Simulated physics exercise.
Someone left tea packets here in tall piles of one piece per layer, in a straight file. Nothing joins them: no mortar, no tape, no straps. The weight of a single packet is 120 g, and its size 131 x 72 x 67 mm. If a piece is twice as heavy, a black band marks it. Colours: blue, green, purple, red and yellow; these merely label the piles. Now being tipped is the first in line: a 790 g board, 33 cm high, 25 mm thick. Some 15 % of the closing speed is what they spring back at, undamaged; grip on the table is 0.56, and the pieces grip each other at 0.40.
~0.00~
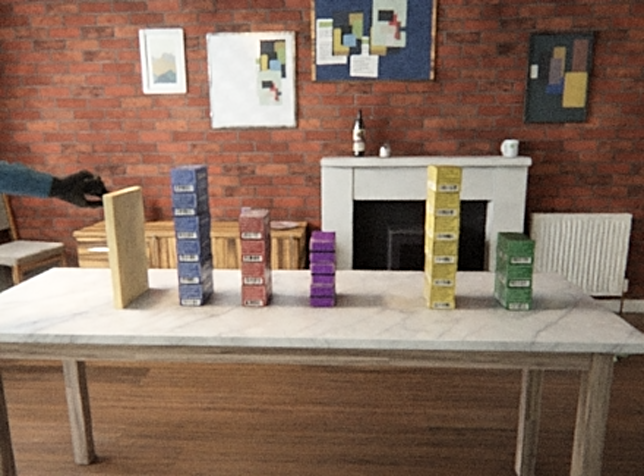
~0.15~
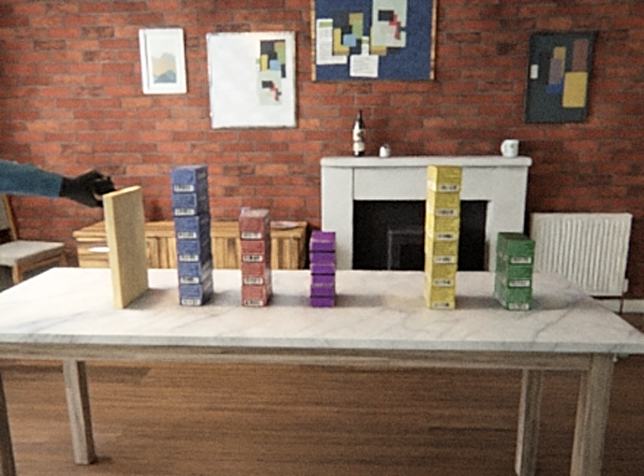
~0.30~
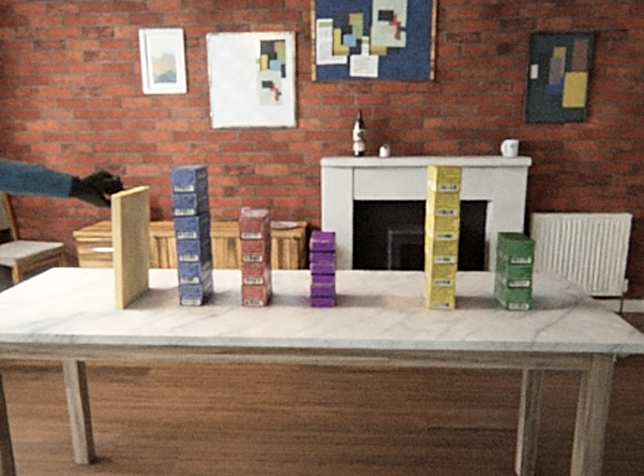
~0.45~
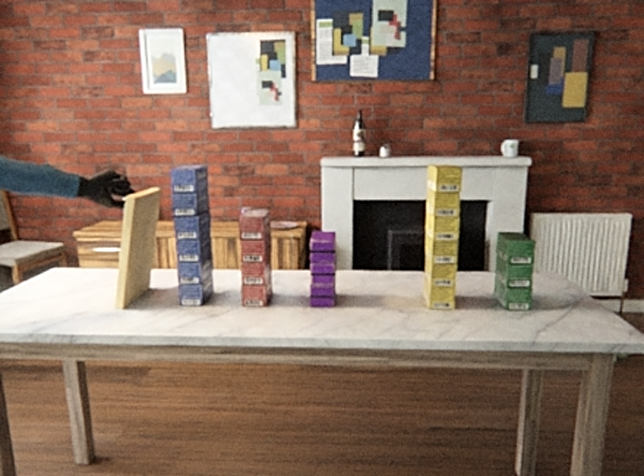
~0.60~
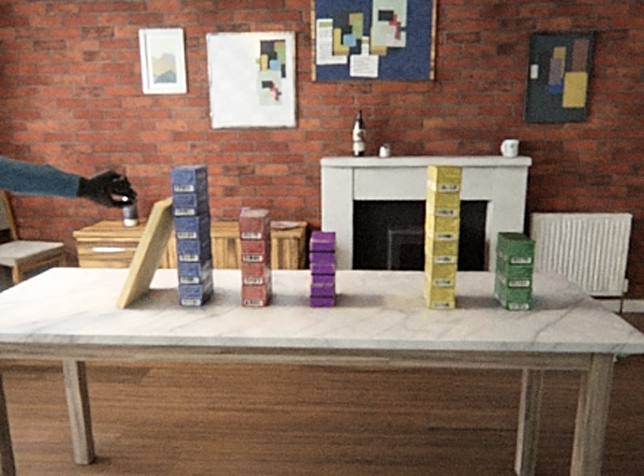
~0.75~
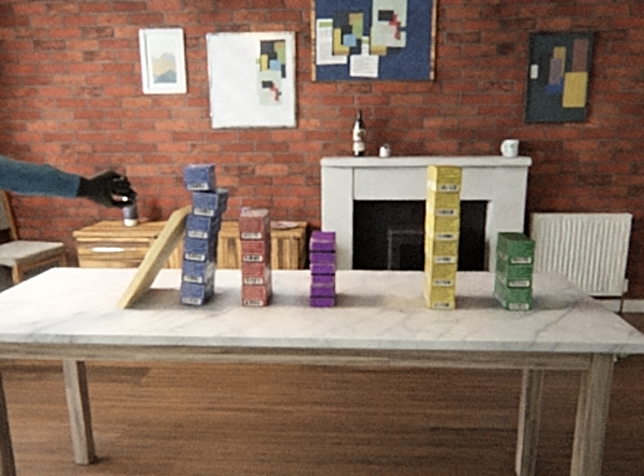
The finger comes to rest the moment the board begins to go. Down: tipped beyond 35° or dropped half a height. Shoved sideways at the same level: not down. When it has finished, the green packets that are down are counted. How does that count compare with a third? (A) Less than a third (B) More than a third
A, less than a third.
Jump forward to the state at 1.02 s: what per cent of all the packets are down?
20 per cent.
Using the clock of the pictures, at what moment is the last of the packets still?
It all settles by about 2.0 s.
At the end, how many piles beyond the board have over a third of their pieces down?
Total count: 3.
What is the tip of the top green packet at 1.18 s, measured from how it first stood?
At that moment, roughly 0 degrees.
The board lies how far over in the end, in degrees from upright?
Roughly 70 degrees off upright.
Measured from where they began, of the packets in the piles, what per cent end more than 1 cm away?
Share: 60 in a hundred.
Around 0.88 s, board 47° from upright; none of the 3 green packets down (0 of 22 in all colours); top green packet unmoved; top blue packet tipped 16°.
Around 1.02 s, board 65° from upright; none of the 3 green packets down (4 of 22 in all colours); top green packet unmoved; top blue packet tipped 55°, 49 mm lower.
Around 1.18 s, board 70° from upright; none of the 3 green packets down (9 of 22 in all colours); top green packet unmoved; top blue packet upside down.
Around 1.60 s, board 71° from upright; none of the 3 green packets down (12 of 22 in all colours); top green packet unmoved; top blue packet on its side.
Finally (2.2 s), board 71° from upright; none of the 3 green packets down (12 of 22 in all colours); top green packet unmoved; top blue packet on its side. That is 0 per cent. Seen by the last camera, middles, top green packet near (515, 247), top blue packet near (241, 248).
